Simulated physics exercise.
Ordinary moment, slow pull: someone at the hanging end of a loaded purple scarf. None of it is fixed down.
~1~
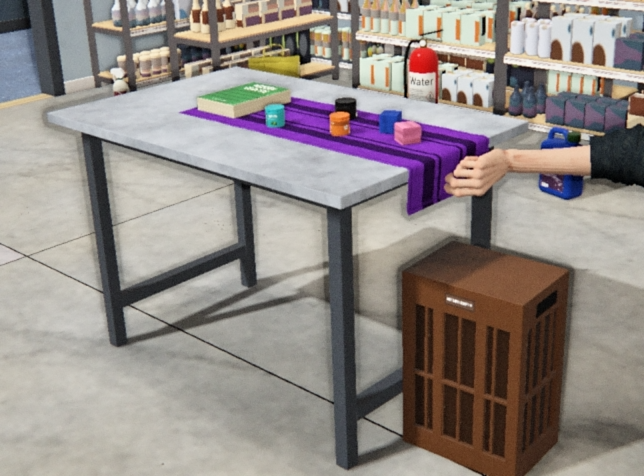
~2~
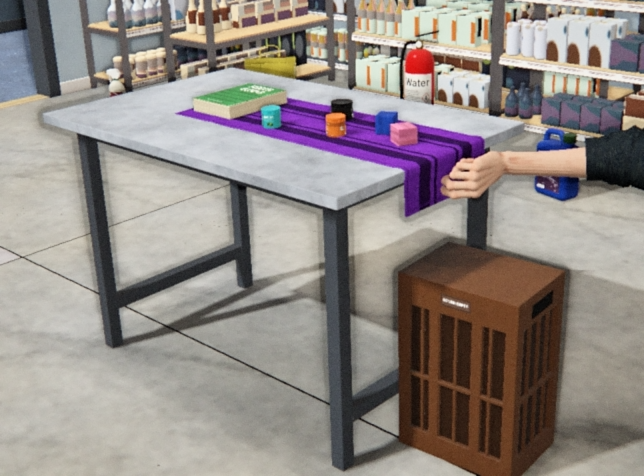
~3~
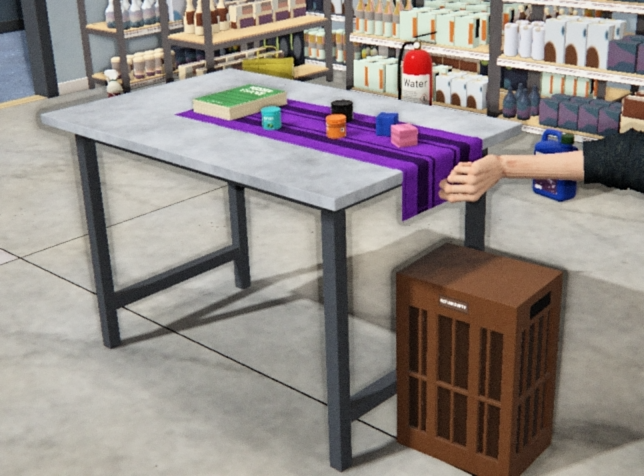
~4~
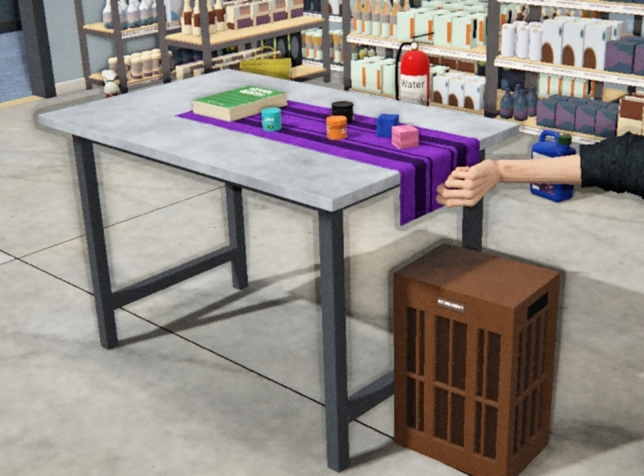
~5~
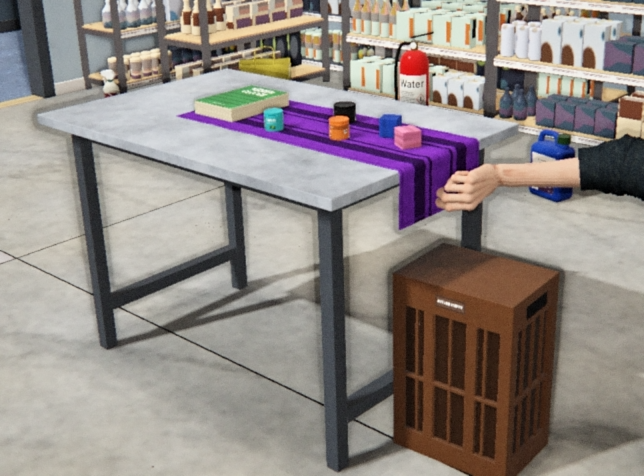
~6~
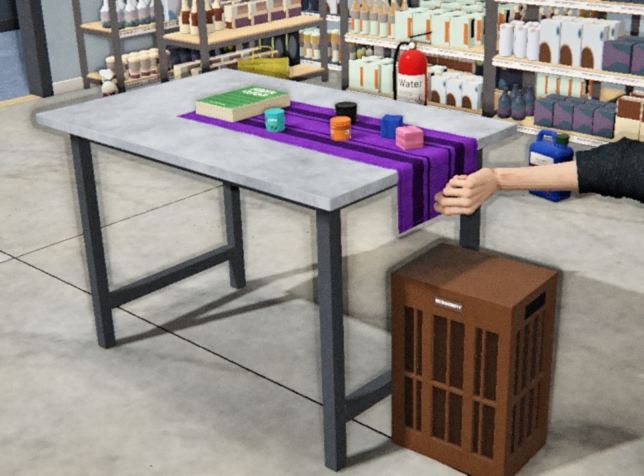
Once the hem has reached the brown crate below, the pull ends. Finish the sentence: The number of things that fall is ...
The number of things that fall is one.
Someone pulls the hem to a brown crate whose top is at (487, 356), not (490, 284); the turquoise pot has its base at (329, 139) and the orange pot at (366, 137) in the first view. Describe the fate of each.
The turquoise pot ends up off the top and the orange pot ends up off the top.
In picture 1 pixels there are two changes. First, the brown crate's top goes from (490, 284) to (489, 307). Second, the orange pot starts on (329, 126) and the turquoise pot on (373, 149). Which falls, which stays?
Observed: Orange pot remains seated; turquoise pot departs.
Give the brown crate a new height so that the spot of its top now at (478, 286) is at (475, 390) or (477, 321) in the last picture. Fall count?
Over the edge: 4, then 2.
A little later, hem near (439, 228); all still up.
Next, hem near (439, 249); all still up.
Later still, hem on the crate; pink cube gone.
When it is over, hem on the crate; pink cube gone. The count of fallen things is one.
